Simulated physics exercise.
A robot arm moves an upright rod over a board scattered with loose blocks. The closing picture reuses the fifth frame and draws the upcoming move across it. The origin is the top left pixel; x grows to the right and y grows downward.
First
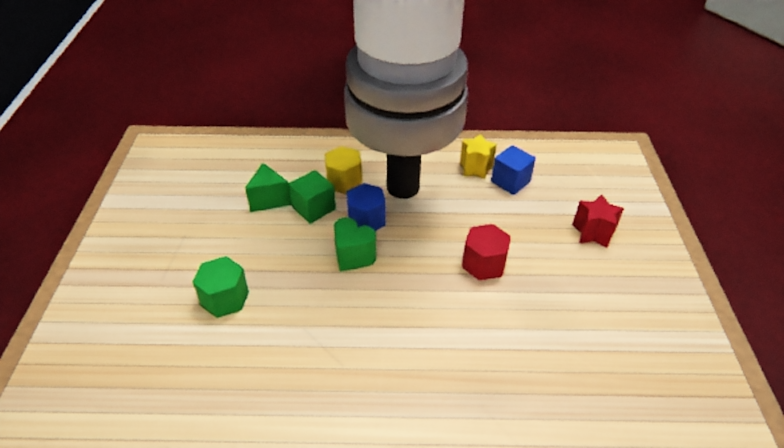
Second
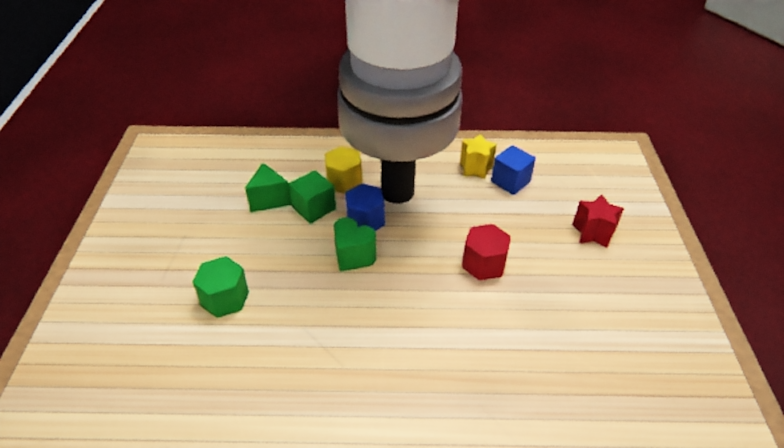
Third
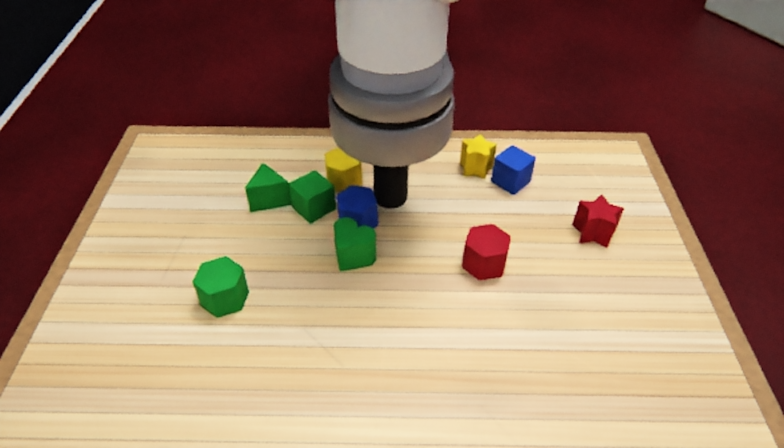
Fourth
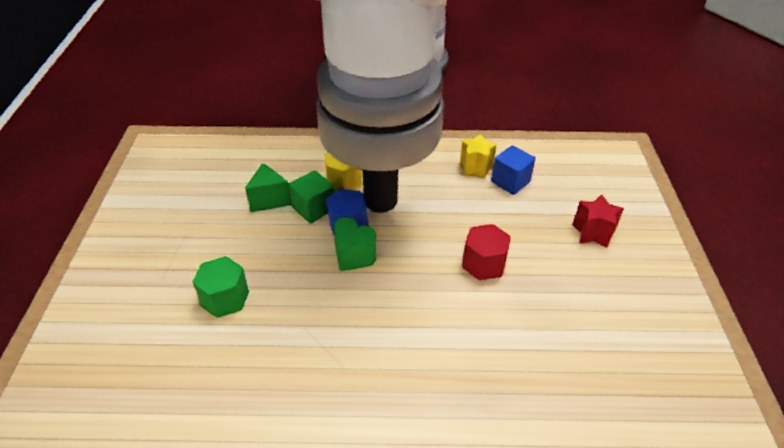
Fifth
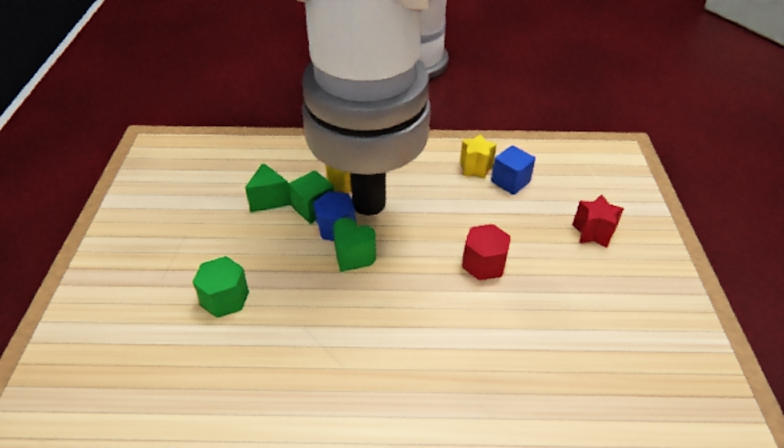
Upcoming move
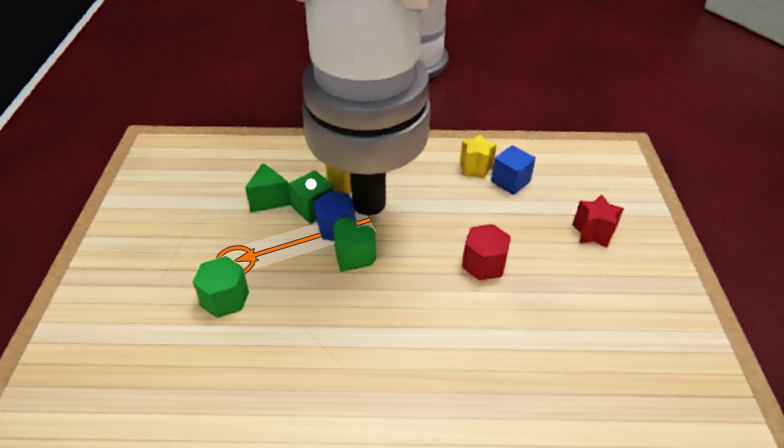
Robot arm sliding an upright rod slowly left across a wooden board, nudging a blue hexagon toward the green square beside it.
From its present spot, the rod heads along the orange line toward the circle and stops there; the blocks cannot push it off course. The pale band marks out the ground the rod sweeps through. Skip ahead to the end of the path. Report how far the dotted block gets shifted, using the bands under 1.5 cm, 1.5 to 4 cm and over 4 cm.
Short: Under 1.5 cm.
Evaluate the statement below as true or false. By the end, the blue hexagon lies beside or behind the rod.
That statement is not accurate.
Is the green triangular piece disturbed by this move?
It stays.
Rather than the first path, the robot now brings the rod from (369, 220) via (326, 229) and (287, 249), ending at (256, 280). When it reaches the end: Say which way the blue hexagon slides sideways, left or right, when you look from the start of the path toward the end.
Side: Right.
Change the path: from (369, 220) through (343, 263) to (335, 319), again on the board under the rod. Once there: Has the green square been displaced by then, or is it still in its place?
The green square will stay where it is.
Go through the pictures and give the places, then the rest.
In the first picture, lower end of the rod (403, 188), tops of blocks, green triangular piece (265, 177), green square (311, 184), blue hexagon (366, 196).
In the second picture, rod (398, 193), blocks as before.
In the third picture, rod (391, 198), blue hexagon (357, 198).
In the fourth picture, rod (381, 201), blue hexagon (347, 202).
In the fifth picture, rod (369, 204), green triangular piece (265, 177), green square (311, 184), blue hexagon (334, 204).
The drawn path runs from (369, 220) to (235, 261); the dot is on the green square.
What follows on the original path. One third of the way, rod (325, 217); blue hexagon (289, 219).
Two thirds of the way, rod (279, 231); blue hexagon (240, 234).
At the end, rod (231, 245); green triangular piece not moved; green square not moved; blue hexagon (190, 249).
